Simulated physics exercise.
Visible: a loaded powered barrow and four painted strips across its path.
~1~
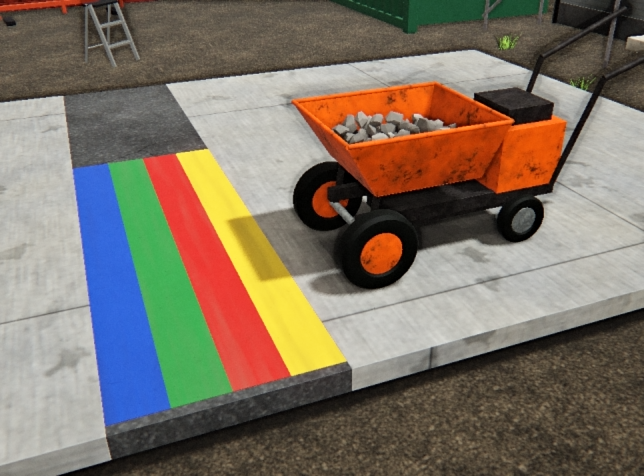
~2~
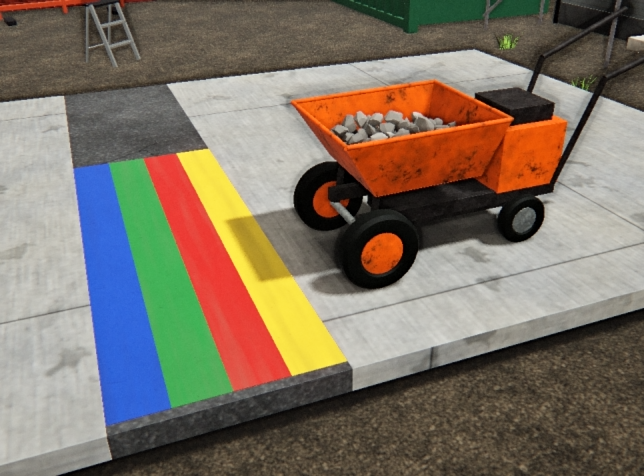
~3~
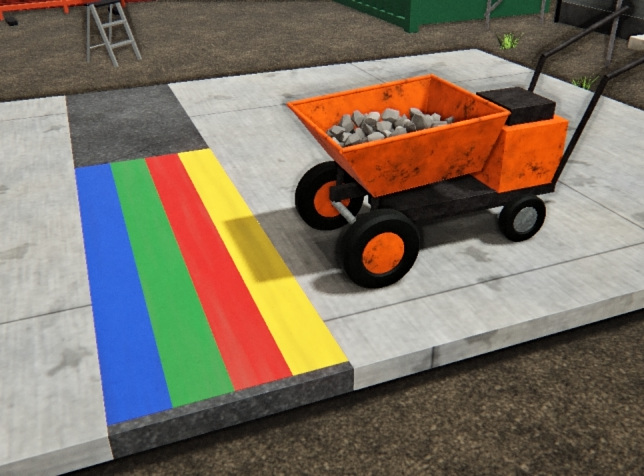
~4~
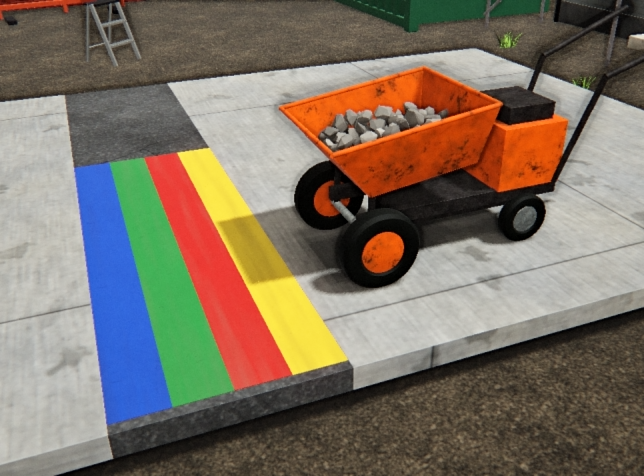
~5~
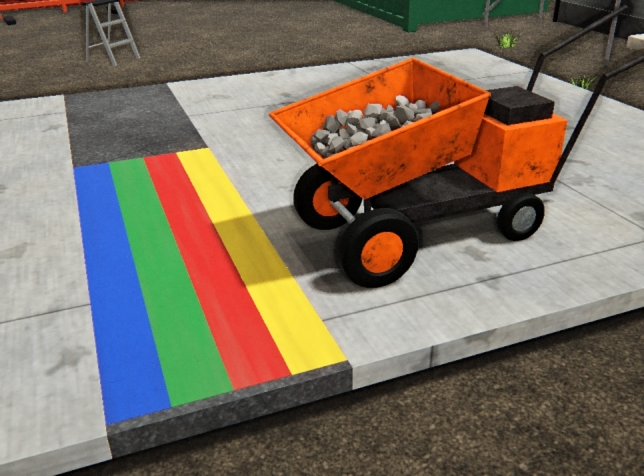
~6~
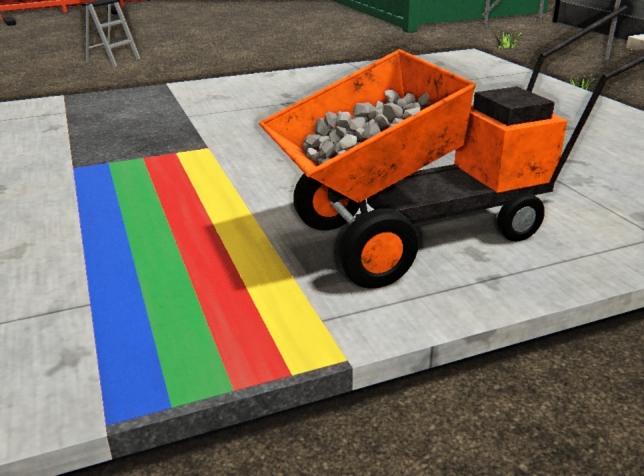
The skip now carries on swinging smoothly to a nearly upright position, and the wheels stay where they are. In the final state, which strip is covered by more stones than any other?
The red strip is.
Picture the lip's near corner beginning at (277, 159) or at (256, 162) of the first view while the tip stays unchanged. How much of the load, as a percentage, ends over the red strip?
Roughly 0 per cent at the first spot and 0 per cent at the second.
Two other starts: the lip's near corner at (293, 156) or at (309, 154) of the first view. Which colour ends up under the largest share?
So the first one goes to green and the second to green.
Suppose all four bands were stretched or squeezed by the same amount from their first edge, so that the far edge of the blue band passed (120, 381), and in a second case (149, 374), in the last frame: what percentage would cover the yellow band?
The first painting gives around 0 per cent, the second around 0 per cent.
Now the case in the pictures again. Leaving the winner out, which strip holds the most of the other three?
The next spot goes to that green strip.
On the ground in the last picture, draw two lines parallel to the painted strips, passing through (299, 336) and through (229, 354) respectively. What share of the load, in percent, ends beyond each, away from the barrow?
About 80 percent, then about 40 percent.
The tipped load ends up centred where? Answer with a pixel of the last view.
(205, 281).
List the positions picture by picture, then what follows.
Lip of the skip (348, 148), level; top of the load (402, 140), broken stones; yellow strip (298, 332); red strip (245, 345); green strip (189, 359); blue strip (130, 374), in the first picture.
Lip of the skip (347, 148), level; top of the load (402, 139), in the second picture.
Lip of the skip (342, 151), tipped barely; top of the load (400, 133), in the third picture.
Lip of the skip (333, 156), tipped a little; top of the load (408, 131), in the fourth picture.
Lip of the skip (321, 163), tipped a little; top of the load (417, 128), in the fifth picture.
Lip of the skip (309, 174), tipped clearly; top of the load (413, 112); yellow strip (299, 332); red strip (246, 345); green strip (190, 359); blue strip (131, 373), in the sixth picture.
Just after the last frame, skip tipped steeply; every one in the skip.
A moment on, skip tipped right over; almost all in the skip; about a tenth over the red strip; just a few over the green strip.
Further on, skip tipped right over; roughly a third in the skip; roughly a third over the red strip; roughly a quarter over the green strip; about a tenth over the blue strip; just a few off the paint.
When it is over, skip tipped right over; roughly a quarter in the skip; about a tenth over the yellow strip; roughly half over the red strip; roughly a quarter over the green strip; about a tenth over the blue strip; just a few off the paint.
